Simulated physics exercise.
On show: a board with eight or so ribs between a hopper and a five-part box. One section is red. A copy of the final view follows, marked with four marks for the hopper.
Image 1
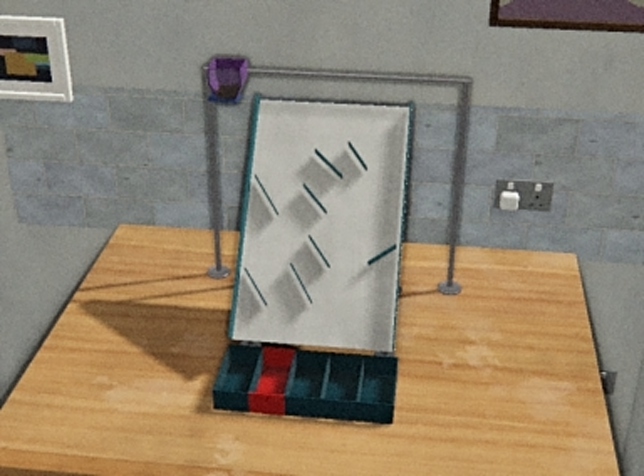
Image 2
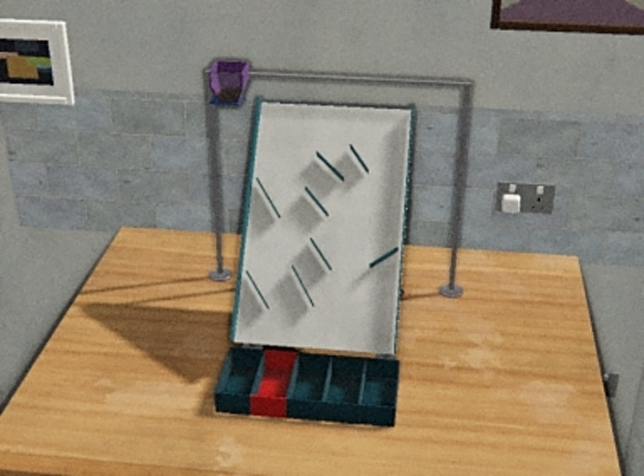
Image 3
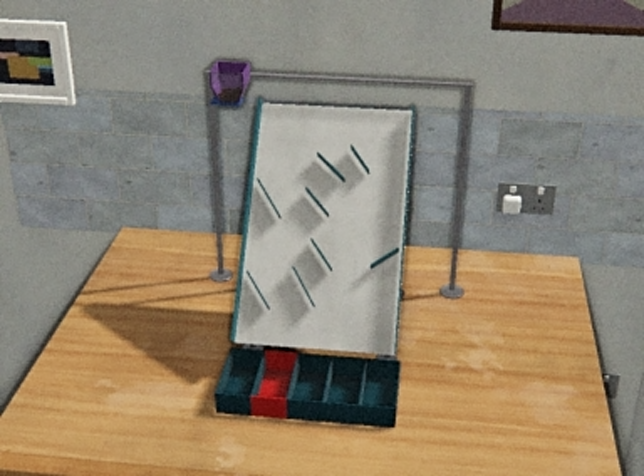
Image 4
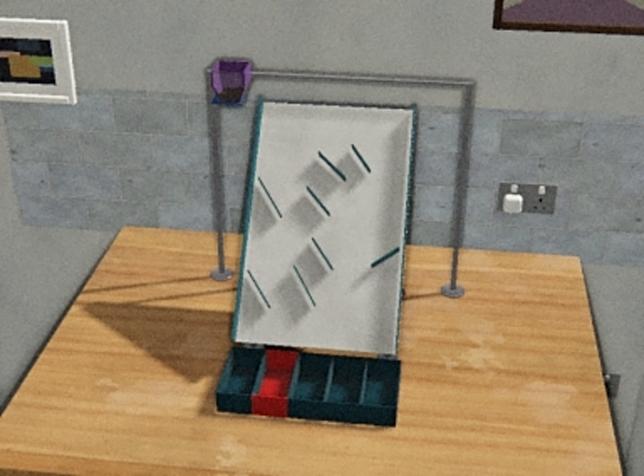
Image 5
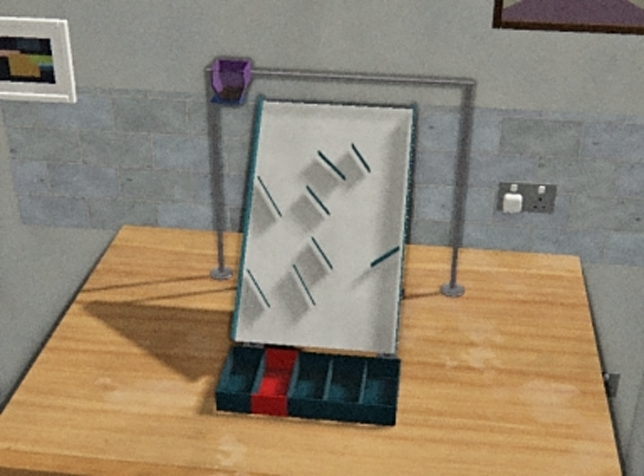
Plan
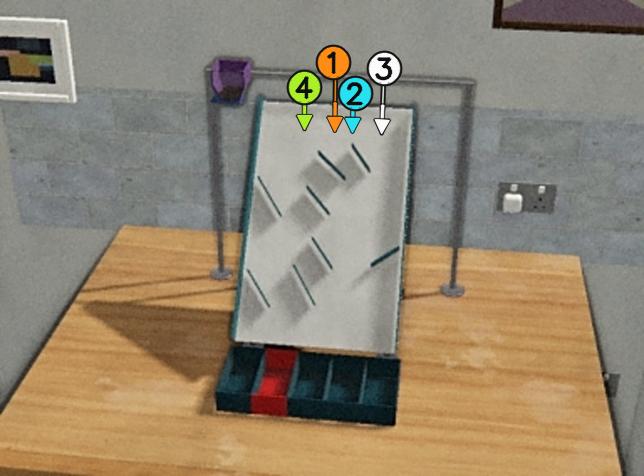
A pale, tilted board with several short ribs stood on a wooden table behind a five-part box with one red section, while a small purple hopper sat at the upper left; nothing noticeably moved.
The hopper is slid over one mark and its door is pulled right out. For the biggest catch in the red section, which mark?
Best: 4.
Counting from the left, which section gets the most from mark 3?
The third.
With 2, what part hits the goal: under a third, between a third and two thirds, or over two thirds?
Under a third.
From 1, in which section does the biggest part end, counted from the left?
The fourth.
On the marked copy, mark 1 meets the board at (334, 126); mark 2 meets the board at (352, 127); mark 3 meets the board at (381, 128); mark 4 meets the board at (304, 124).
For mark 1, a small part in the red section, most in other sections, a small part outside the box.
For mark 2, a stray few in the red section, most in other sections, a small part held on the board, a small part outside the box.
For mark 3, a stray few in the red section, nearly all in other sections.
For mark 4, about a third in the red section, about half in other sections, about a quarter outside the box.
